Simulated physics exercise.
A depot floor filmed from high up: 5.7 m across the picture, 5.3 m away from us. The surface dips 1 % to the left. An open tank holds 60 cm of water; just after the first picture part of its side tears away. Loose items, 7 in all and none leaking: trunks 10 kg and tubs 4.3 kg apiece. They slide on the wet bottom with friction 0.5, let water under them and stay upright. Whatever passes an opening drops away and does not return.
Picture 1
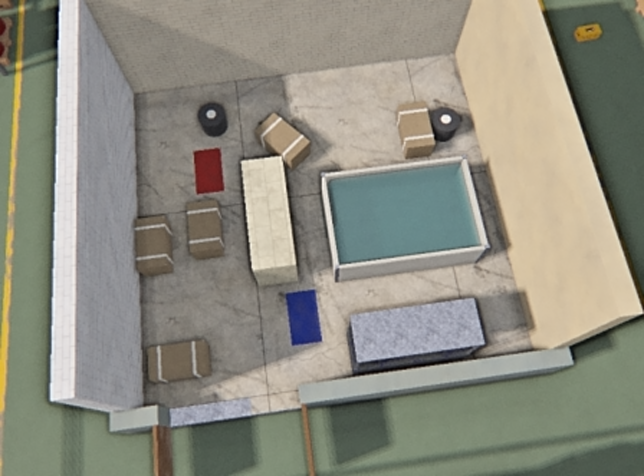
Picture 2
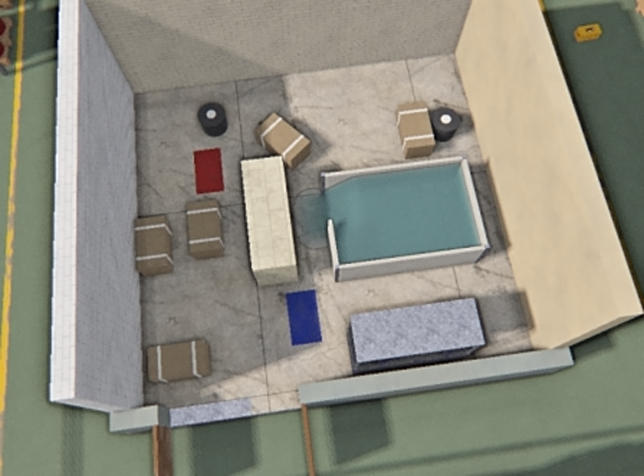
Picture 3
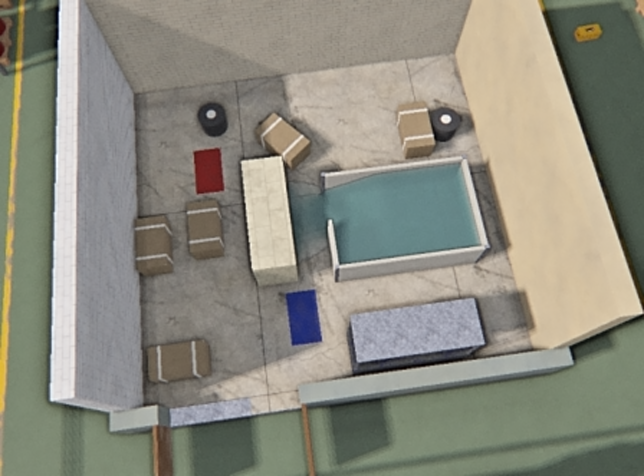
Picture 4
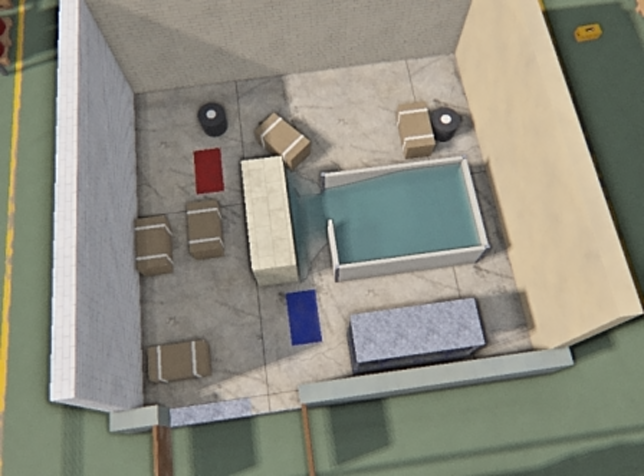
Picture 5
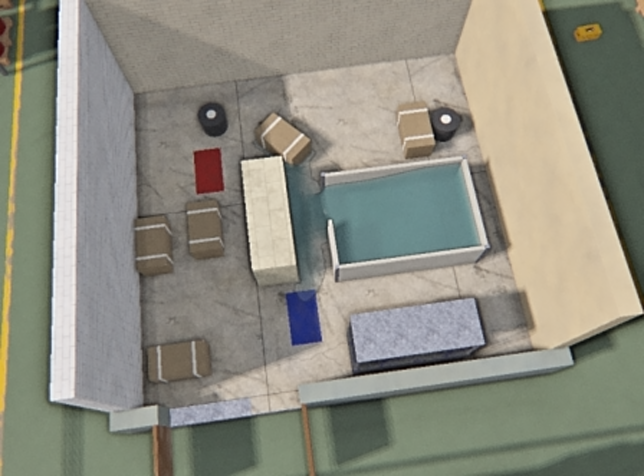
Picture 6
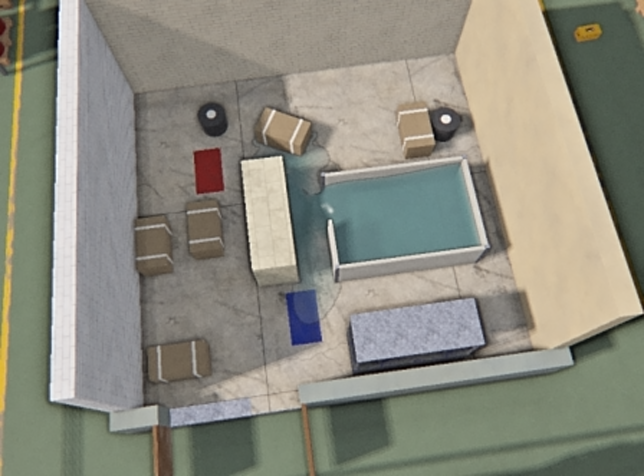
Depot floor seen from above, water pouring from a tank's broken left side, spreading past a pale block and nudging one trunk.
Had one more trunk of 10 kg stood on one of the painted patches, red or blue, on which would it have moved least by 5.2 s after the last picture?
The red one is safe.
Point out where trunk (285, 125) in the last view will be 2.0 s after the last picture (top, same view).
Around (230, 75).
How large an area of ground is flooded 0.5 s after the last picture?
About 9.0 m2.
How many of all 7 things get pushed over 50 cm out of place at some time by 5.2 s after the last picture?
That makes 4.
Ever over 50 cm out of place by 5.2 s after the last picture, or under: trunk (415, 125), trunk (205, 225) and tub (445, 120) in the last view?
In turn: Short of it, short of it, over.
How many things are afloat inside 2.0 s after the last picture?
1 of them.
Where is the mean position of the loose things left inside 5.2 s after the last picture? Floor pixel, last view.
At about (254, 213).
Then, 0.5 s after the last picture on red it would be 0 cm off in 0 cm of water; on blue it would be 39 cm off in 2 cm of water.
Then, 2.0 s after the last picture on red it would be 0 cm off in 1 cm of water; on blue it would be 106 cm off in 3 cm of water.
Then, 3.4 s after the last picture on red it would be 0 cm off in 1 cm of water; on blue it would be 135 cm off in 3 cm of water.
Then, 5.2 s after the last picture on red it would be 4 cm off in 2 cm of water; on blue it would be 137 cm off in 3 cm of water.
